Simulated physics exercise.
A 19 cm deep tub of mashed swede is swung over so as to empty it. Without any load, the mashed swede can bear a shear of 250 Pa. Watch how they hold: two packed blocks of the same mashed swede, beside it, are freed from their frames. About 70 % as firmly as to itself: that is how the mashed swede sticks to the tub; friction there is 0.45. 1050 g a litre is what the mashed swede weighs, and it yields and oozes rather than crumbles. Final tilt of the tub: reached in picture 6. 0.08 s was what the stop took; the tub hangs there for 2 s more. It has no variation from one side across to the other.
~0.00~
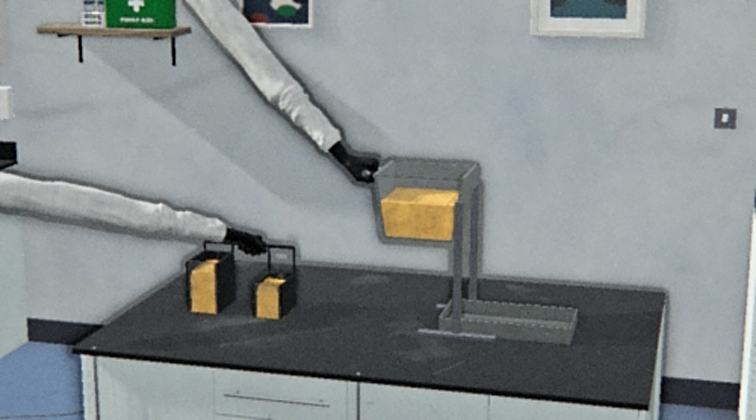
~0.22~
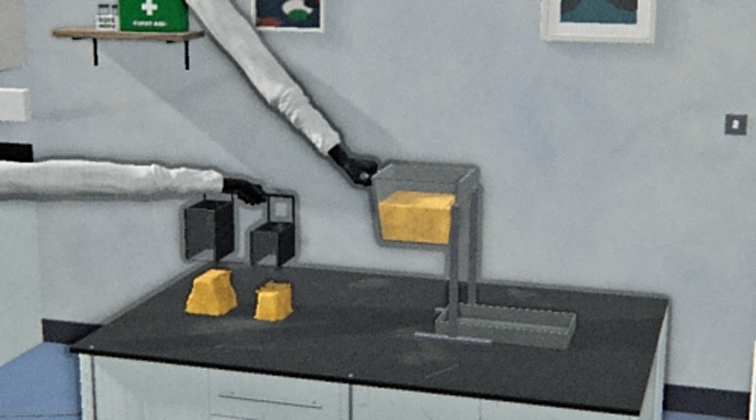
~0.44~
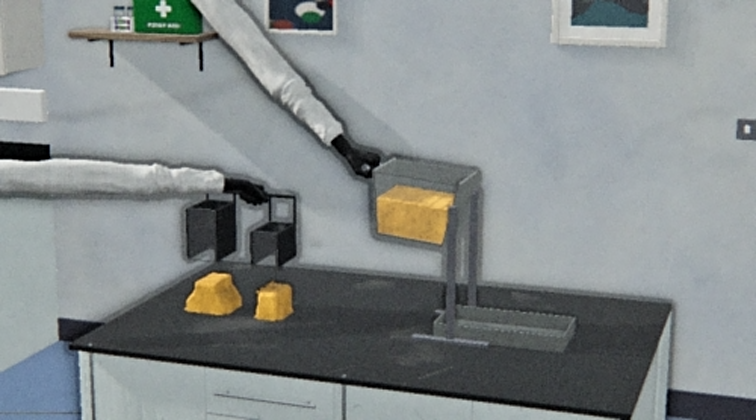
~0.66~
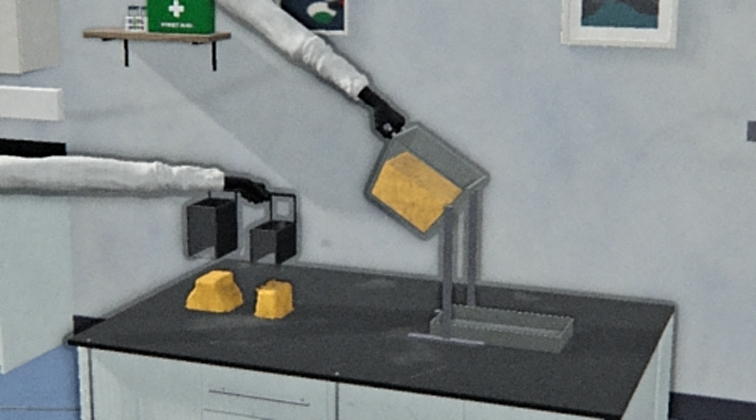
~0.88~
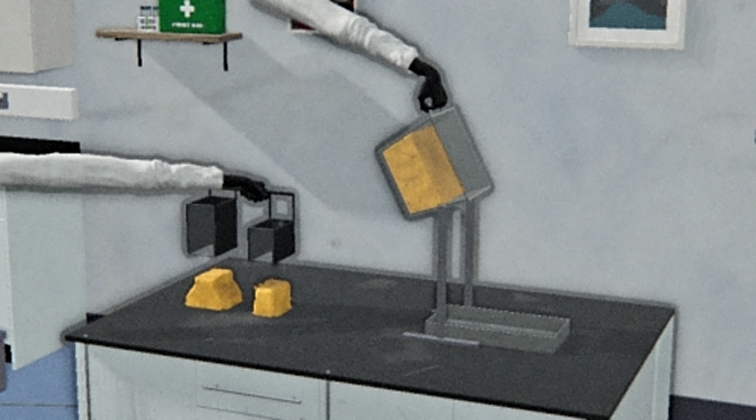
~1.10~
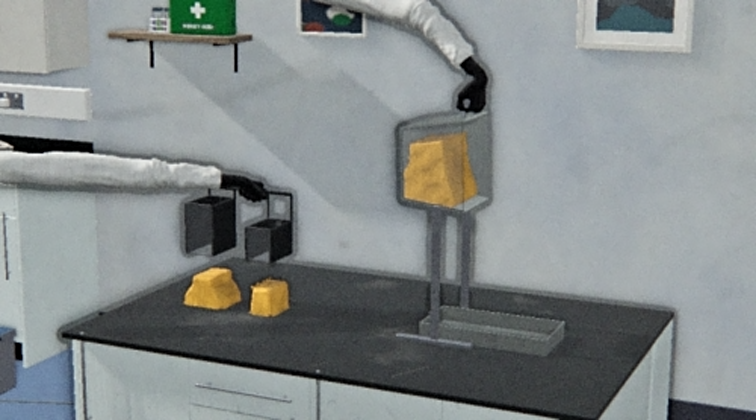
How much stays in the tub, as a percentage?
49 %.
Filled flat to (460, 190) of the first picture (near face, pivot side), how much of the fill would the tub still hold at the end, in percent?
Then roughly 30 %.
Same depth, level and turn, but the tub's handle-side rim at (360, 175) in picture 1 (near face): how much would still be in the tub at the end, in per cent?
The tub would end up holding some 40 % of it.
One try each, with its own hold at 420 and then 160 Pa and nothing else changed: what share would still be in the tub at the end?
Roughly 60 % followed by roughly 40 %.
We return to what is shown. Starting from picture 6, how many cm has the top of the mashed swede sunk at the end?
12 cm or so.
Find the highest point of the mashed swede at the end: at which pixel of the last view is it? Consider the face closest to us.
I'd point to somewhere around (421, 180).
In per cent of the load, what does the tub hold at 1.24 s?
The tub holds around 90 % of the load then.
After 1.24 s, the tub is at 88 degrees and holds 92 %.
After 1.41 s, the tub is at 88 degrees and holds 59 %.
After 1.58 s, the tub is at 88 degrees and holds 51 %.
After 1.75 s, the tub is at 88 degrees and holds 51 %.
After 3.10 s, the tub is at 88 degrees and holds 49 %.
